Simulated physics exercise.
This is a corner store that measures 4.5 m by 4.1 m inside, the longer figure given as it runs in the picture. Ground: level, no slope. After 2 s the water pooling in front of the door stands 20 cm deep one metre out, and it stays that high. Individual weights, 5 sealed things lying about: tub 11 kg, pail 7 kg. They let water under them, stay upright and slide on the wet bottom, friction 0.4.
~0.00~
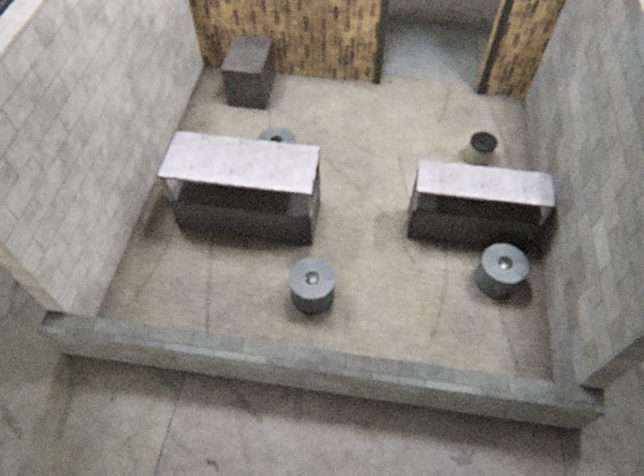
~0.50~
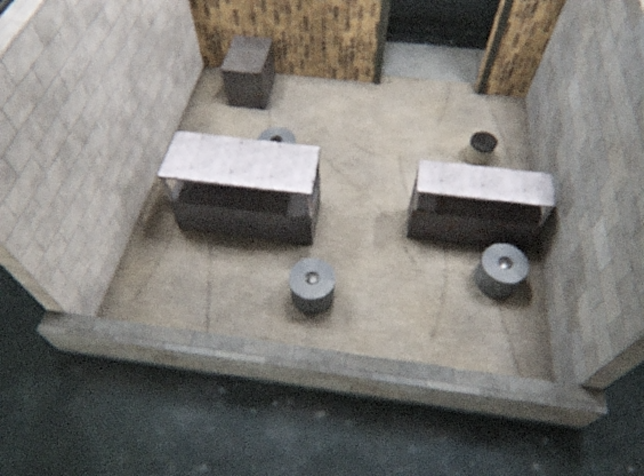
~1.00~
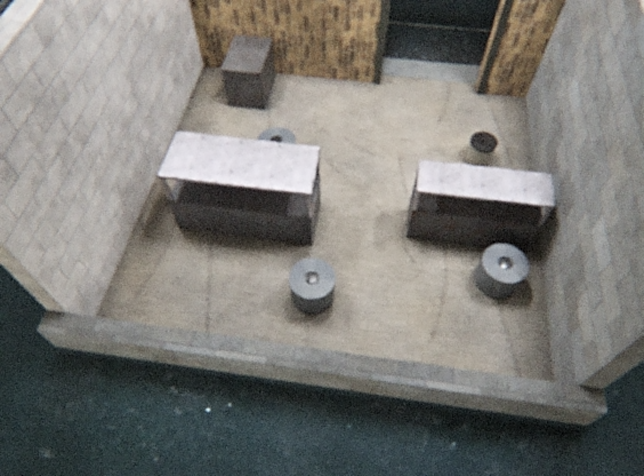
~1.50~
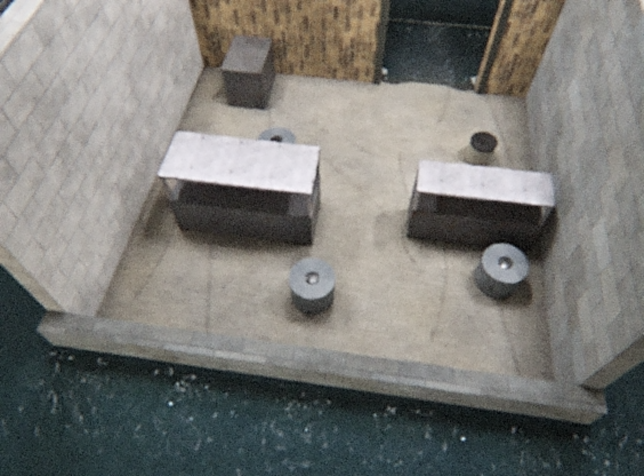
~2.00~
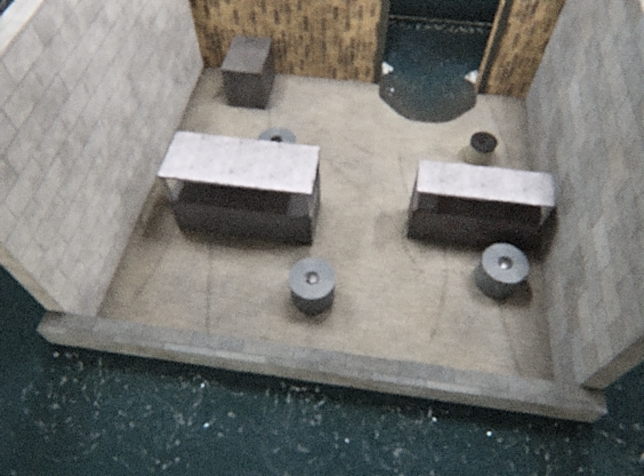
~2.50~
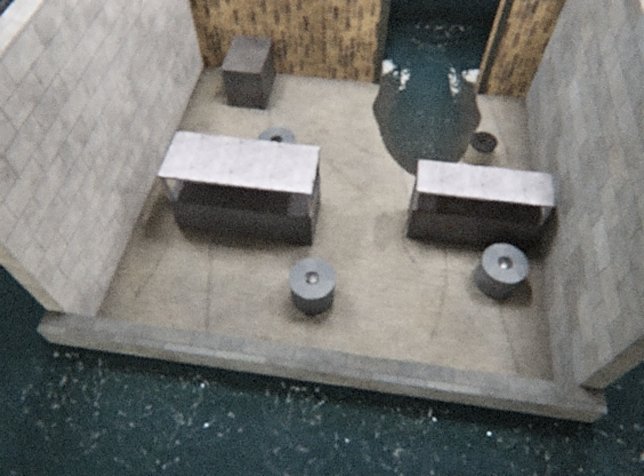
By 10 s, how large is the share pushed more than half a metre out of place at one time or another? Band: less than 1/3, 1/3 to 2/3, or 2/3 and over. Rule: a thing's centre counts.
Band: 2/3 and over.
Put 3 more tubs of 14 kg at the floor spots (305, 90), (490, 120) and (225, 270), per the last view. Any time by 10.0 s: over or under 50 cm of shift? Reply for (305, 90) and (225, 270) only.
Well, the first one stays inside the mark, and the second stays inside the mark.
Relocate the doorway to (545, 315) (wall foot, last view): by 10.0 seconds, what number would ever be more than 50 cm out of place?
The count would be 2.
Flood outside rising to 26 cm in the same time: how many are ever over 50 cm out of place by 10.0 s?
Count: 5.
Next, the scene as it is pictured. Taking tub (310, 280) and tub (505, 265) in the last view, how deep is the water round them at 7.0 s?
Some 6 cm at the first, some 3 cm at the second.
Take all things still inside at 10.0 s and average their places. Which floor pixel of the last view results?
Close to pixel (316, 200).
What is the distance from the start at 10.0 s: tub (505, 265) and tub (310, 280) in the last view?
One is off by 80 cm, the other by 120 cm, in the order asked.
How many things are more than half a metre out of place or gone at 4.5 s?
By then 1.
After 3.5 s 0 of 5 are over 50 cm from their spots; 0 afloat.
After 4.5 s 1 of 5 are over 50 cm from their spots; 1 afloat.
After 7.0 s 1 of 5 are over 50 cm from their spots; 1 afloat.
After 10.0 s 5 of 5 are over 50 cm from their spots, and 5 have been at some point; 2 afloat.
